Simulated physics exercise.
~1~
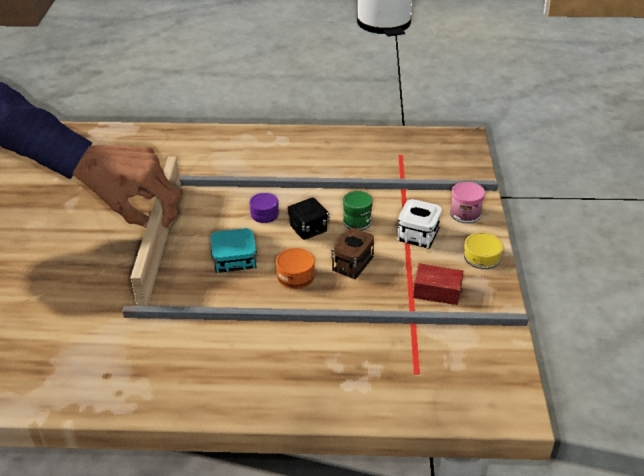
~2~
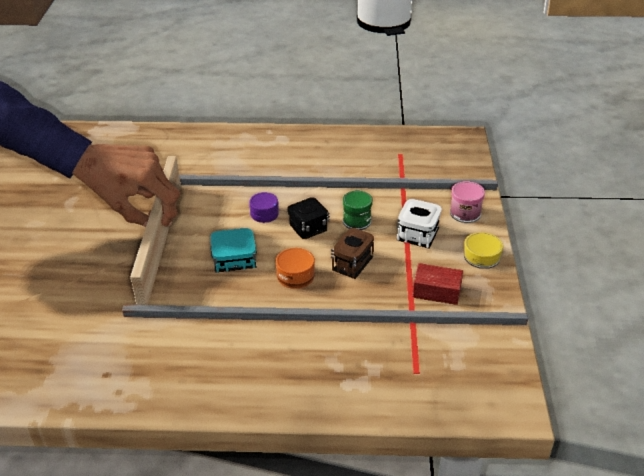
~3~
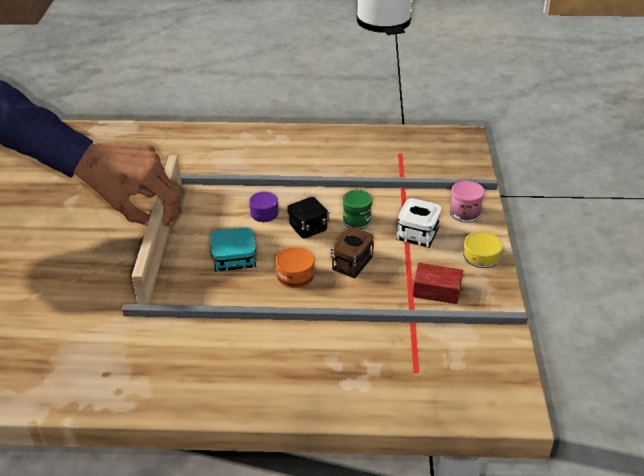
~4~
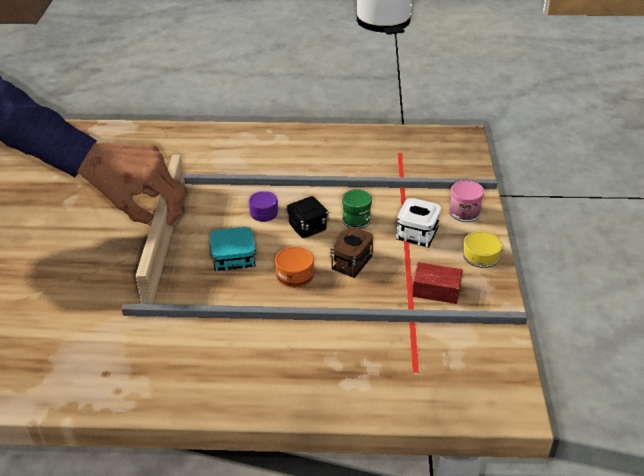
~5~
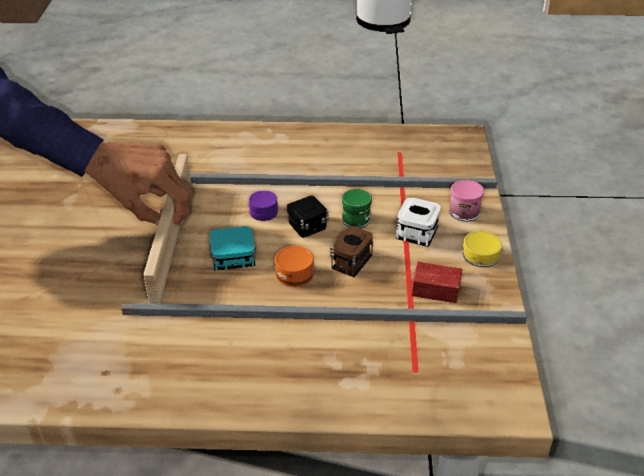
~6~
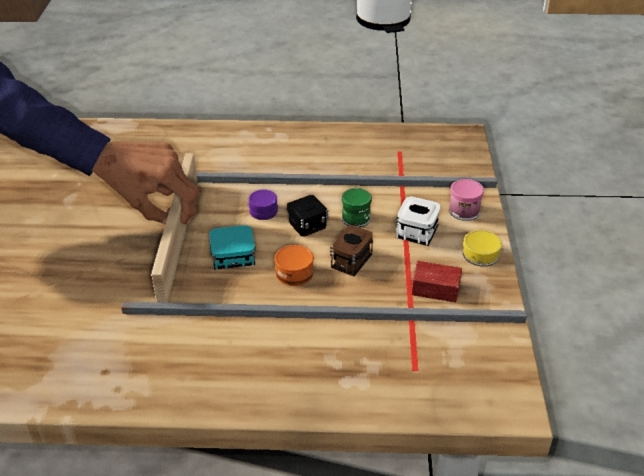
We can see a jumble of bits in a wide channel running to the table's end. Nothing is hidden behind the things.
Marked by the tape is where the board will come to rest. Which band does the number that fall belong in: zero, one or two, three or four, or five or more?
Most likely the sweep will knock nothing off.
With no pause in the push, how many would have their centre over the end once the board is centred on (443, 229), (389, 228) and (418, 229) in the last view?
Middles past end - pos 1: 1, pos 2: 0, pos 3: 0.
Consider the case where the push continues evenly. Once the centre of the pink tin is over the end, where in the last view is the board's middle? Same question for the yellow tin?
About (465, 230), and about (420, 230) for the other.
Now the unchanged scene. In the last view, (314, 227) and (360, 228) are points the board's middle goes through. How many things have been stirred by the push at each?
6 and 7.
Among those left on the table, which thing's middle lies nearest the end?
I'd go with the yellow tin.
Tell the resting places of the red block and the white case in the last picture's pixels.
One ends up near (472, 285) and the other near (465, 226).
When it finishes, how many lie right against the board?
Looks like 4 of them, all told.
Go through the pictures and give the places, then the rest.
Yellow tin (483, 251); pink tin (467, 203); red block (438, 284); board (159, 227); tape (408, 248), in the first picture.
Pink tin (467, 202); brown case (353, 253), in the second picture.
Red block (438, 283); orange tub (295, 267), in the third picture.
Yellow tin (482, 250); green tin (357, 209), in the fourth picture.
Pink tin (466, 201); white case (418, 221), in the fifth picture.
Yellow tin (482, 248); pink tin (466, 200); red block (437, 281); board (177, 224); tape (406, 244), in the sixth picture.
Soon after, none off yet; yellow tin at rest near (482, 248); pink tin at rest near (466, 200); red block at rest near (437, 281).
In the end, the number that fall off is zero.
